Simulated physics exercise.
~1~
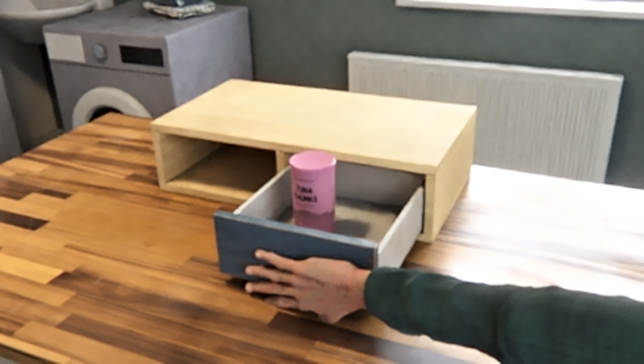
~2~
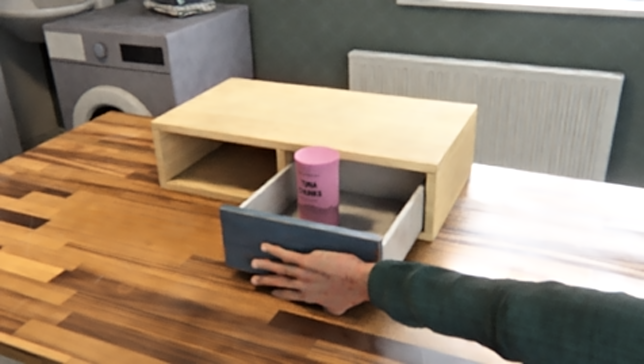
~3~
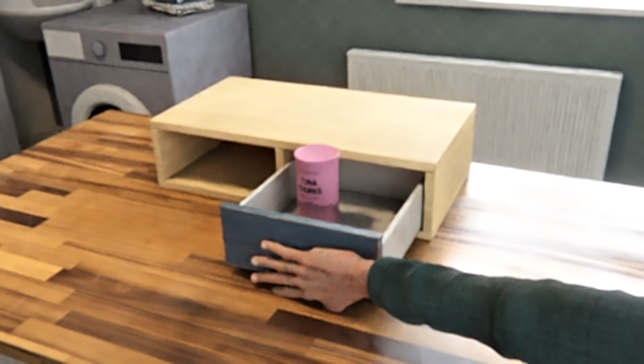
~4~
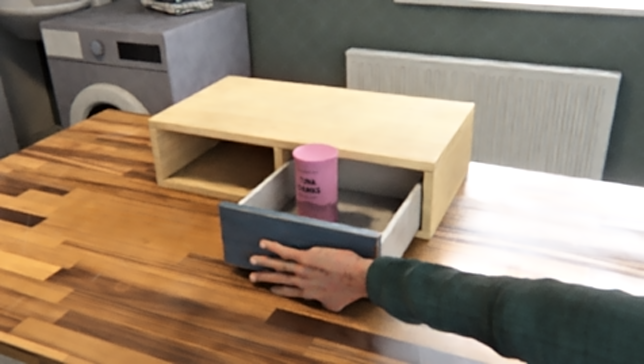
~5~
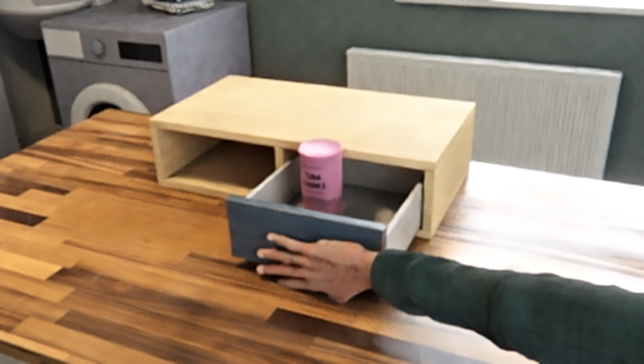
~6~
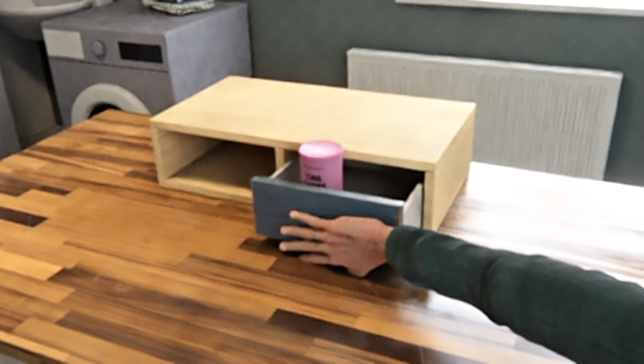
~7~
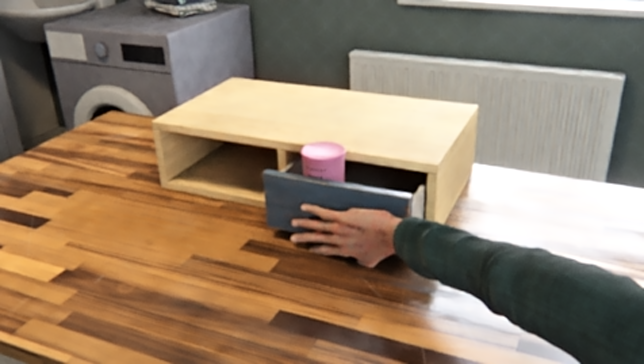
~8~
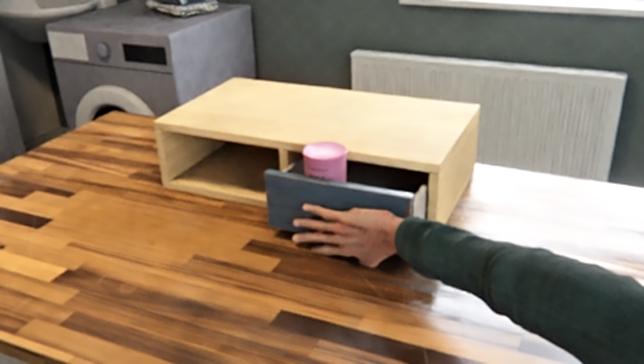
A drawer with a blue-grey front stands open in a pale wooden chest on a striped wooden tabletop, with a pink tin upright inside it. A hand in a dark green sleeve rests against the drawer front, and for a while the drawer barely moves. Then the hand pushes it inward, and the drawer slides back towards the chest, carrying the tin along. Partway in, with the tin close to the chest's top edge, the drawer slows and stops. It stays ajar with the hand still against its front and the tin still standing.
